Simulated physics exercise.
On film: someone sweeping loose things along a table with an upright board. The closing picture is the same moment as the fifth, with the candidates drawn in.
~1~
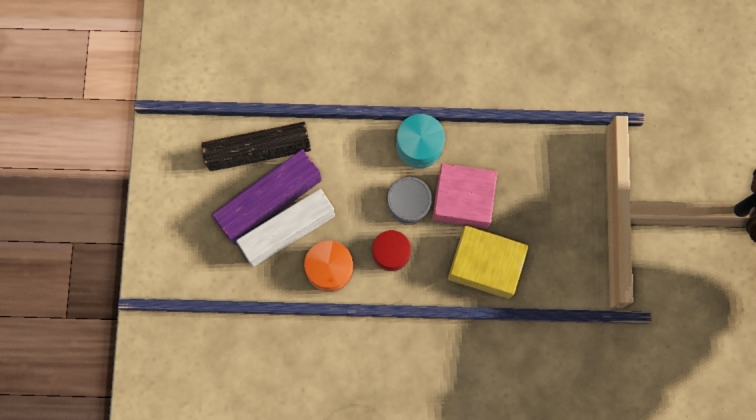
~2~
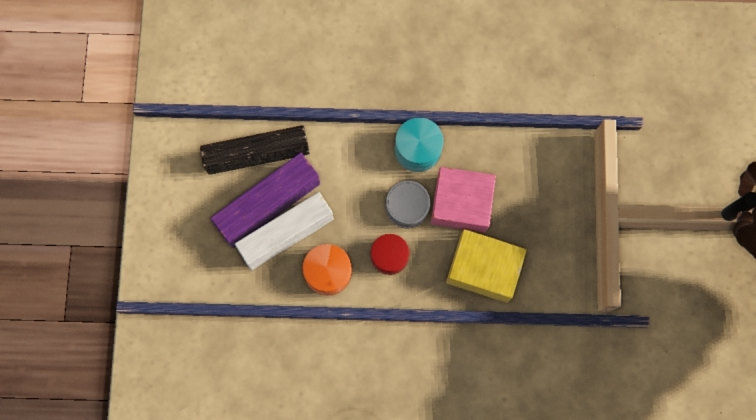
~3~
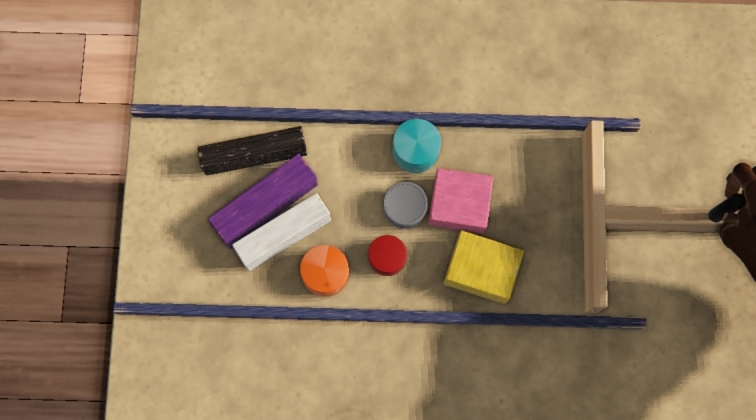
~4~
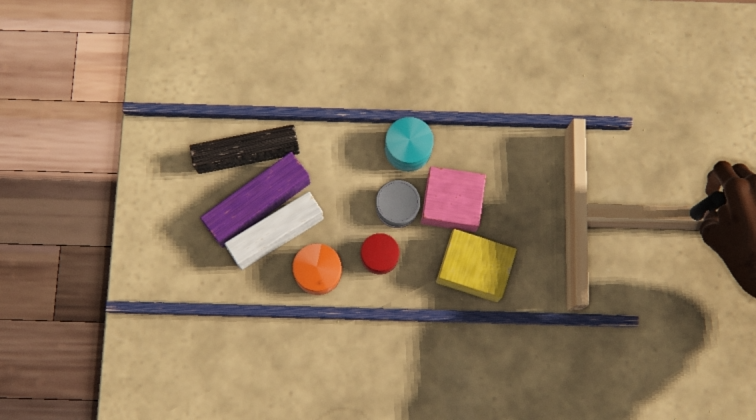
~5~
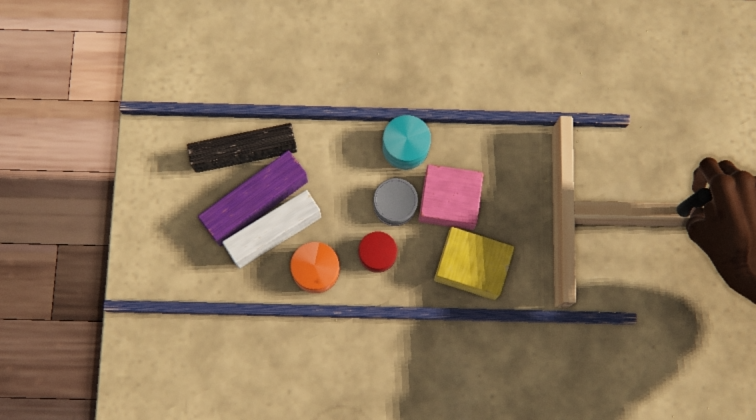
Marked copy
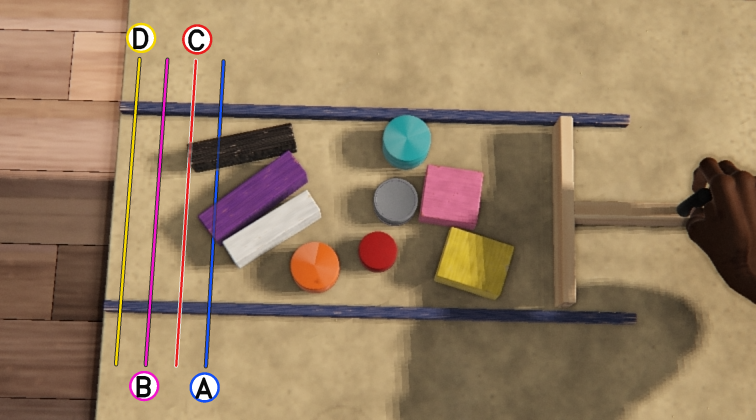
A hand sliding an upright wooden board slowly left between two blue strips, toward colourful blocks and discs that stay unmoved.
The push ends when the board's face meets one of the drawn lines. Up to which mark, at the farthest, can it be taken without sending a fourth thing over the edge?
Stop at A.
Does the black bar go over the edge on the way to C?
Yes.
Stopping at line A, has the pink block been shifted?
Yes.
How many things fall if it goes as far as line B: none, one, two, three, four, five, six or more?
Six or more.
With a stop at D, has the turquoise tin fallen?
Yes.
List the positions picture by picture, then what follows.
The first frame shows red tin (391, 251); orange tin (329, 267); pink block (465, 196).
The second frame shows board (612, 211); grey tin (407, 205).
The third frame shows board (599, 212); white bar (282, 232).
The fourth frame shows board (581, 210); purple bar (256, 200).
The fifth frame shows board (568, 207); red tin (378, 252); orange tin (315, 268); pink block (451, 197).
On the marked copy, A at (215, 209); B at (157, 207); C at (186, 208); D at (128, 207).
With A. Early on, board (442, 204); yellow block (399, 272); orange tin (309, 270).
Further on, board (316, 201); purple bar (188, 183); white bar (188, 249).
At the end, board (215, 199); white bar over the edge; purple bar over the edge; two fallen.
As for the rest, B drops six; C drops six; D drops nine.
